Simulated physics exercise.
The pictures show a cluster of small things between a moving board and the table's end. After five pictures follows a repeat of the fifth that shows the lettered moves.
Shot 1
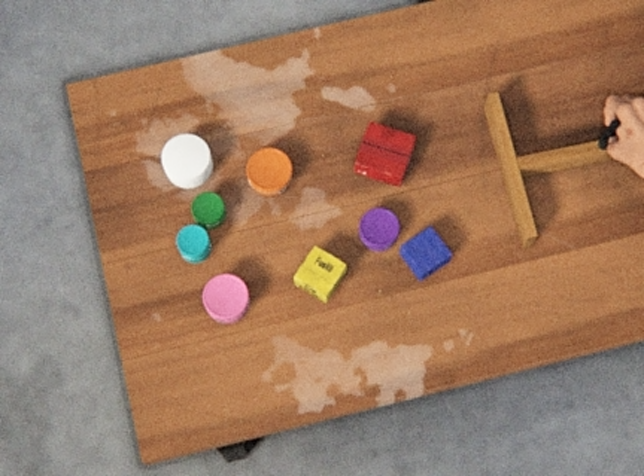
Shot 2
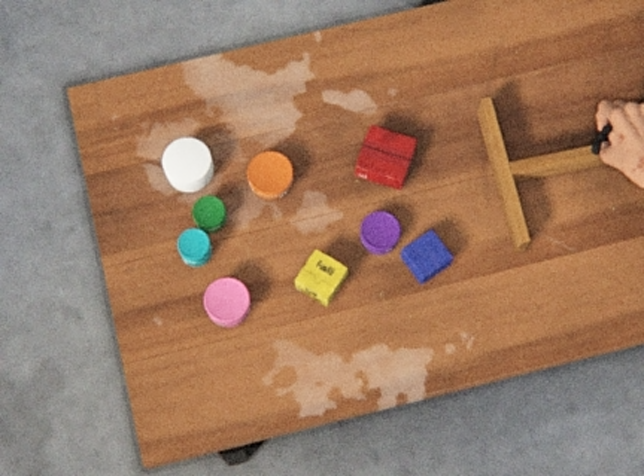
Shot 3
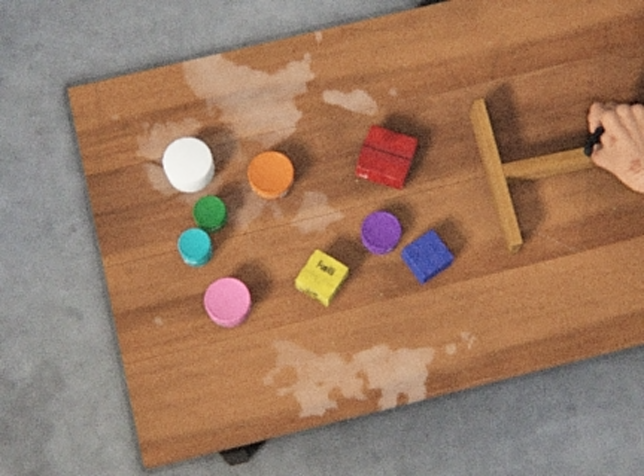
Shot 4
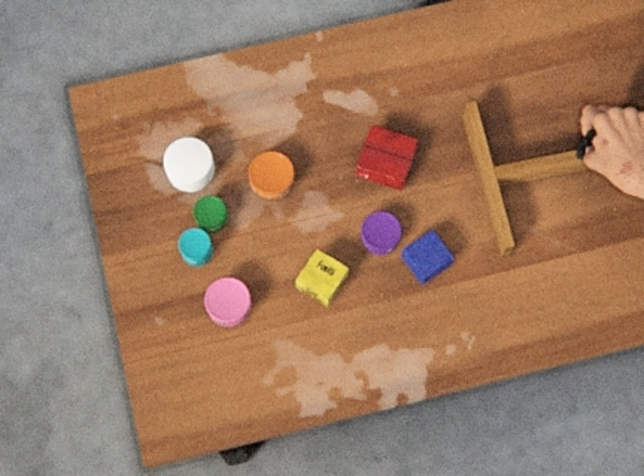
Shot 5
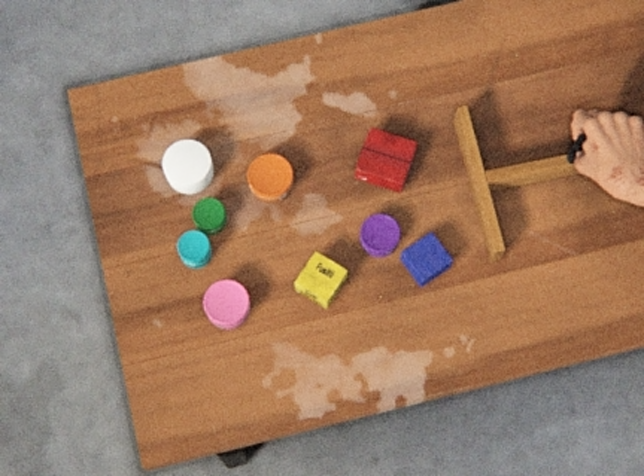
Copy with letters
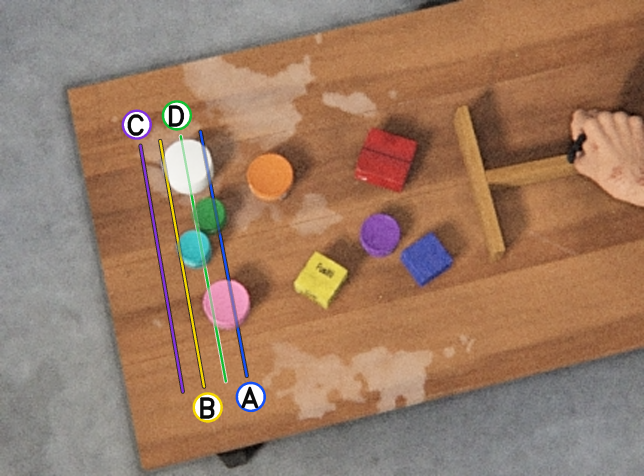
On a wooden table with pale patches, colourful round tubs and square blocks sit in a loose cluster, unmoving, while a hand at the right slides a T-shaped wooden board a short way left toward them.
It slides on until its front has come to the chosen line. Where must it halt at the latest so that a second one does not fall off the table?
B is the last line within the limit.
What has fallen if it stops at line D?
The pink tub goes over.
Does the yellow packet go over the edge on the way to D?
No.
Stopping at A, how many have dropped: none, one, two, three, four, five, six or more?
In all, none.
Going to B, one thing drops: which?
It is the pink tub.
On the marked copy, A at (223, 250); B at (181, 260); C at (161, 265); D at (203, 255).
With B. Early on, board (375, 202); blue block (364, 277); purple tub (355, 240).
Further on, board (267, 228); pink tub (176, 317); turquoise tub (181, 264).
At the end, board (182, 248); pink tub over the edge; orange tub (96, 211); one fallen.
As for the rest, A is within the limit but short; C drops four; D is within the limit but short.
